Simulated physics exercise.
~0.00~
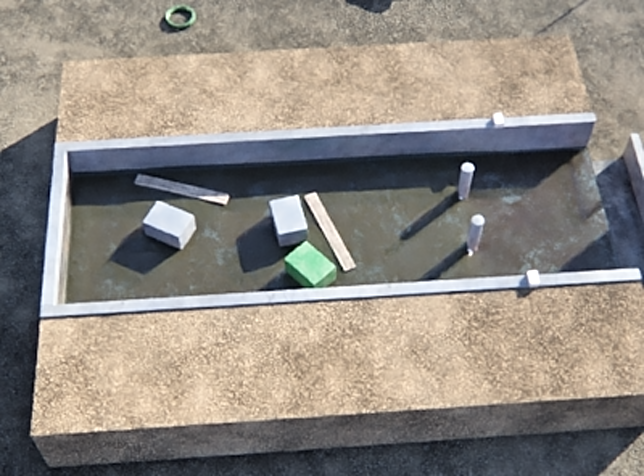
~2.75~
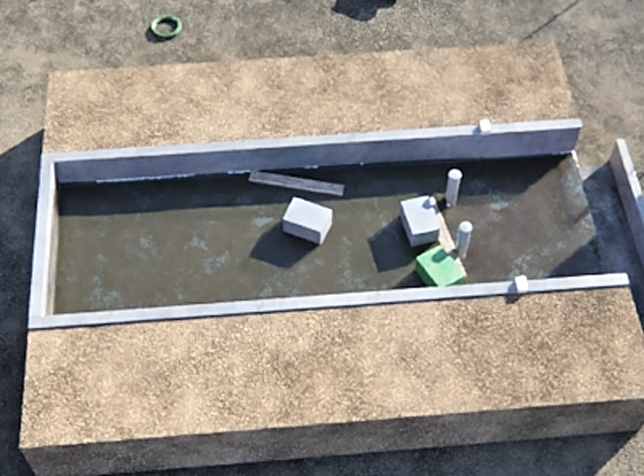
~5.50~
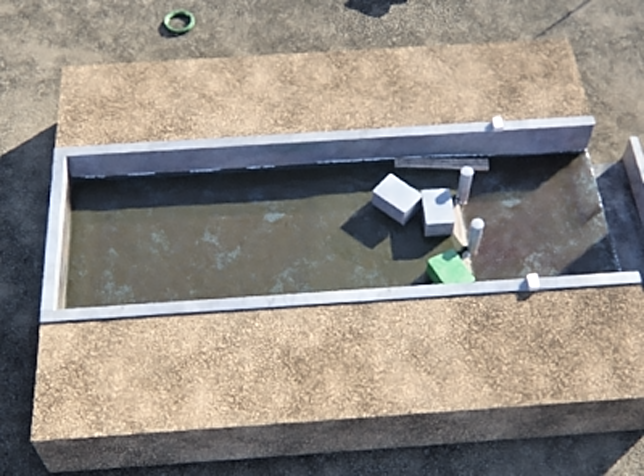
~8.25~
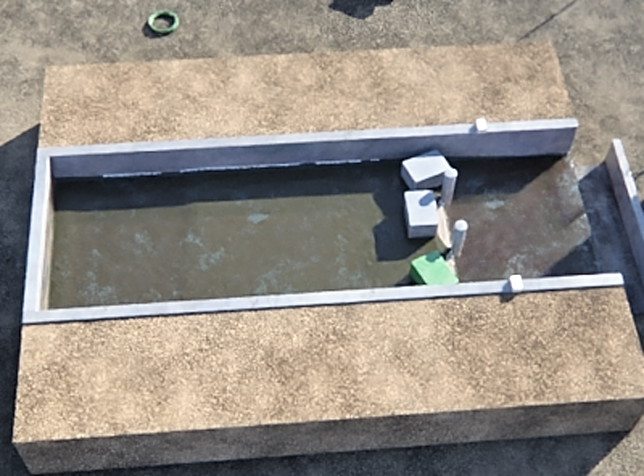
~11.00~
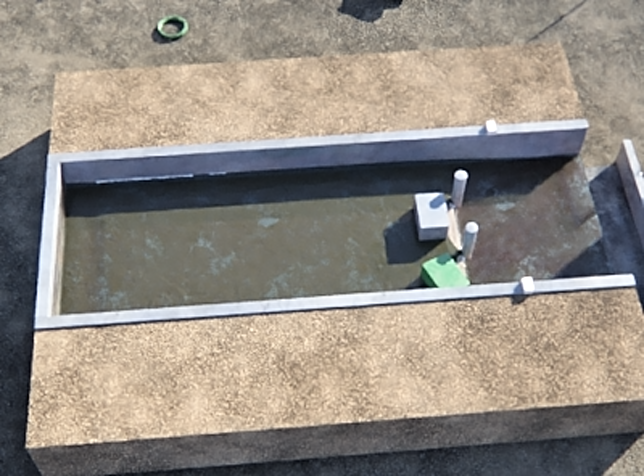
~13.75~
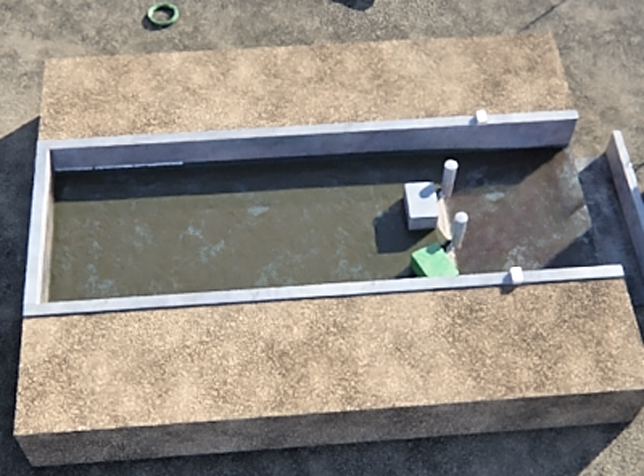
A green crate floated right along a shallow walled channel with two pale crates and two planks, then lodged against a pair of upright posts. One plank and one pale crate slipped past and disappeared, while the green crate stayed caught short of the white bank marks.
